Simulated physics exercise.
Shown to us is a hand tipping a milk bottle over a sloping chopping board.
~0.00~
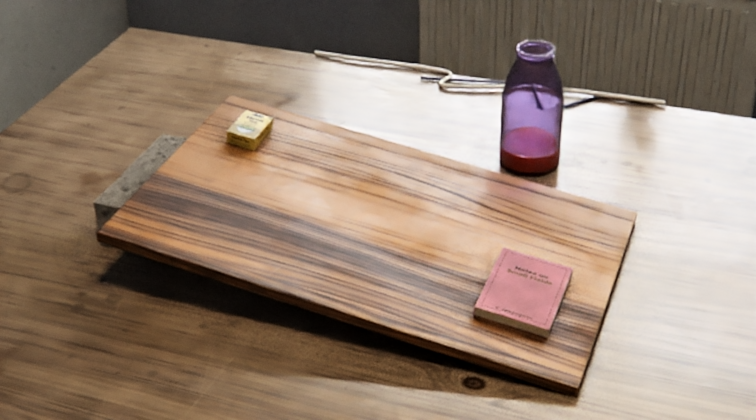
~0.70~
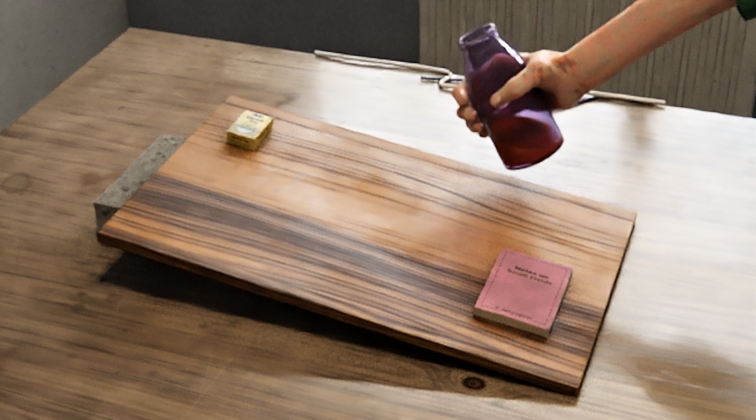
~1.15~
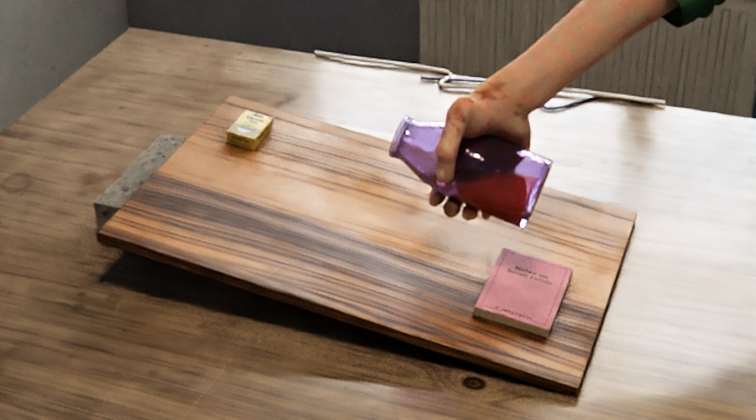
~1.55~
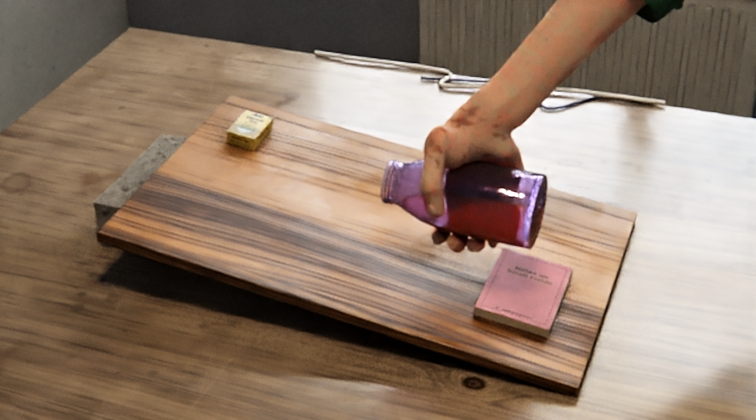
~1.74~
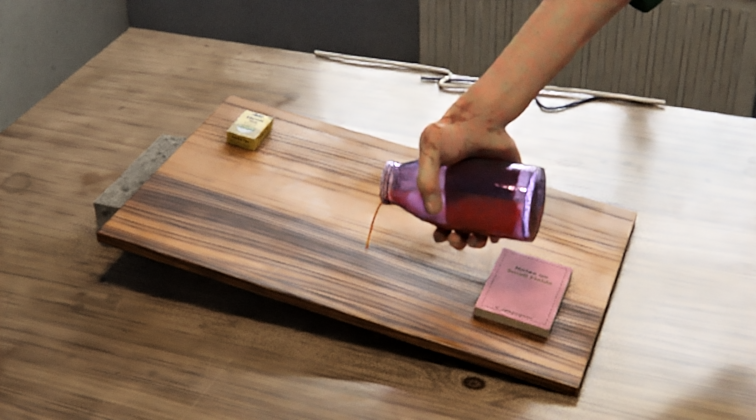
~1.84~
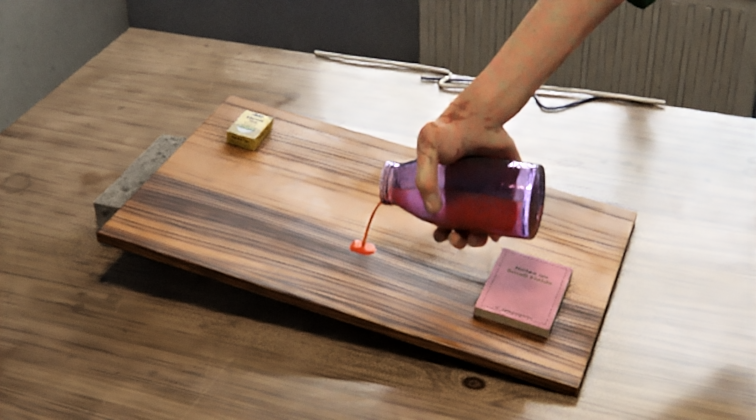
On a wooden table by a grey wall, seen from above at an angle by a still camera, a striped chopping board slopes down to the right. A small yellow carton sits at its upper left, a pink notebook at its lower right, and a purple bottle holding red liquid stands behind. A hand lifts the bottle, tilts it leftward over the board, and pours a thin red stream that forms a small puddle.
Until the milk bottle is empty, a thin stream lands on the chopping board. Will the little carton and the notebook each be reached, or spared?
On the left the little carton: Spared, on the right the notebook: Reached.
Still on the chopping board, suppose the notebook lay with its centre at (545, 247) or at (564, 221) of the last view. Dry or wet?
At the first spot it gets dampened, at the second spot it remains clean.
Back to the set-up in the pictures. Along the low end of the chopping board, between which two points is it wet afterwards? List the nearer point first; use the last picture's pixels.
Wet edge limits: (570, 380) near, (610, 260) far.
By 2.6 s, it runs down to the right; the little carton is clear of it; the notebook is clear of it.
By 4.2 s, it runs down to the right and off the end; the little carton is clear of it; the notebook is in it.
By 7.9 s, it runs down to the right and off the end; the little carton is clear of it; the notebook is in it.
